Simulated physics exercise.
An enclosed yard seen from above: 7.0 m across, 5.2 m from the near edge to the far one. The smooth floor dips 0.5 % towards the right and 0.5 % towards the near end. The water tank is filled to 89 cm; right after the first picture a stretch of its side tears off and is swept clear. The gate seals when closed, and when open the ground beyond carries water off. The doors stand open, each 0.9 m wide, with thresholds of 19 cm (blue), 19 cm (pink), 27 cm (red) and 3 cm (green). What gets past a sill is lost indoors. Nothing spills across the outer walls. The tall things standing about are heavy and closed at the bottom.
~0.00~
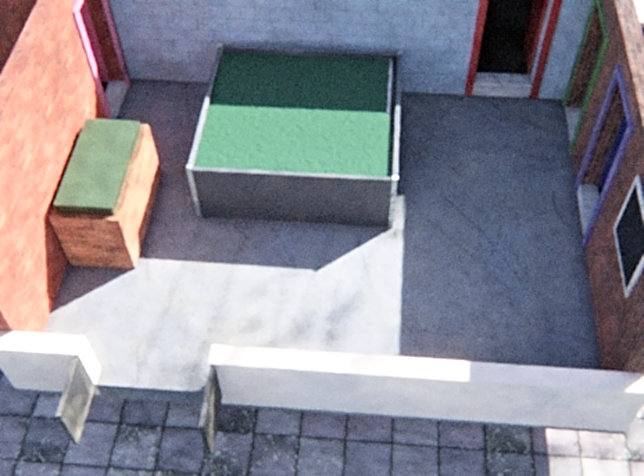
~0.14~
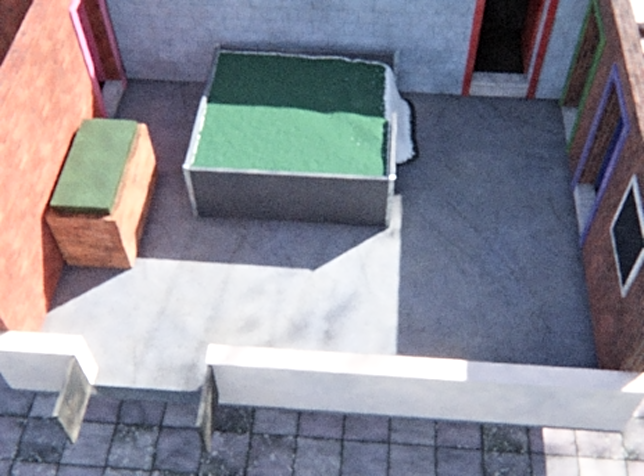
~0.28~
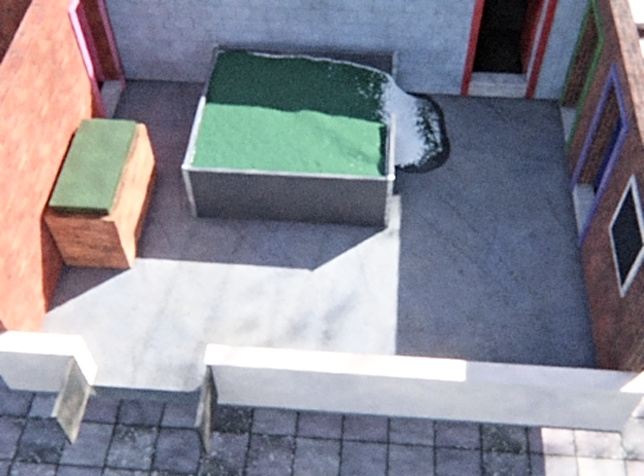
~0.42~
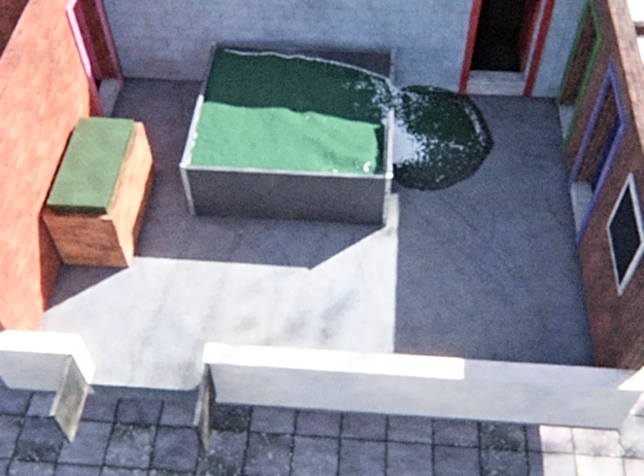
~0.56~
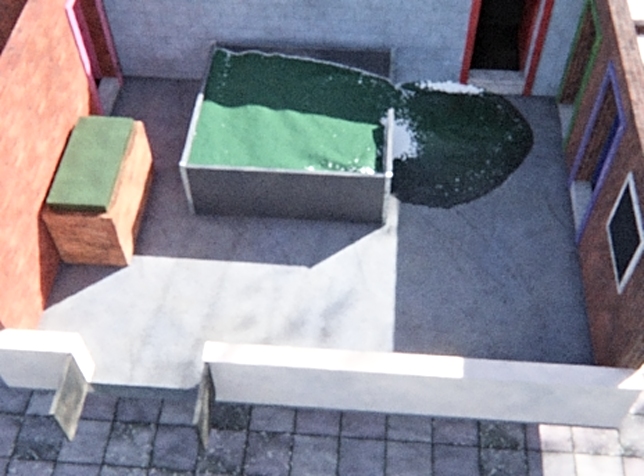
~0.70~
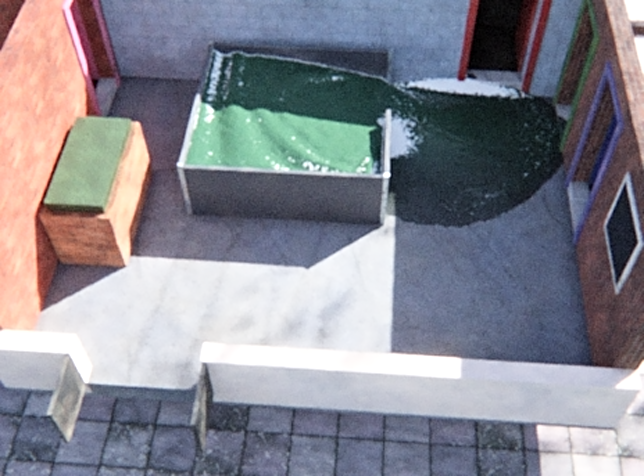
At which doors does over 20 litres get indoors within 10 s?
The water let in: At the blue door it exceeds the limit; at the pink door it does not reach the limit; at the red door it stays under the limit; at the green door it passes the limit.
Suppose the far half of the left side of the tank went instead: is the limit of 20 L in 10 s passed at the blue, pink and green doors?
Then: Blue below, pink over, green above.
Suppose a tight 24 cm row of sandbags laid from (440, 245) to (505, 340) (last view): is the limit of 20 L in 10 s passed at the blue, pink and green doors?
Then: Blue above, pink under, green above.
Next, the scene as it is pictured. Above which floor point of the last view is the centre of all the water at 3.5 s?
Near (363, 169).
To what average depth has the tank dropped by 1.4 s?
Some 66 cm.
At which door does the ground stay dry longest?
It is the pink one.
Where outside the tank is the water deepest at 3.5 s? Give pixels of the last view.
Near (552, 146).
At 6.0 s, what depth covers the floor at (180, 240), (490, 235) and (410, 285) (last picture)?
About 2, 4 and 5 cm.
After 1.4 s water covers 25 % of the floor and is deepest (64 cm) near (545, 97); blue door 24 cm at the sill, 1 L in, pink door not reached, red door 31 cm at the sill, 1 L in, green door 34 cm at the sill, 205 L in.
After 2.2 s water covers 30 % of the floor and is deepest (52 cm) near (562, 129); blue door 27 cm at the sill, 15 L in, pink door not reached, red door 29 cm at the sill, 7 L in, green door 50 cm at the sill, 696 L in.
After 3.5 s water covers 45 % of the floor and is deepest (38 cm) near (552, 146); blue door 21 cm at the sill, 40 L in, pink door not reached, red door 20 cm at the sill, 10 L in, green door 36 cm at the sill, 1335 L in.
After 6.0 s water covers 85 % of the floor and is deepest (26 cm) near (552, 146); blue door 15 cm at the sill, 44 L in, pink door 3 cm at the sill, 0 L in, red door 15 cm at the sill, 10 L in, green door 25 cm at the sill, 2017 L in.
After 10.0 s water covers 95 % of the floor and is deepest (16 cm) near (570, 397); blue door 9 cm at the sill, 44 L in, pink door 5 cm at the sill, 0 L in, red door 10 cm at the sill, 10 L in, green door 15 cm at the sill, 2506 L in.
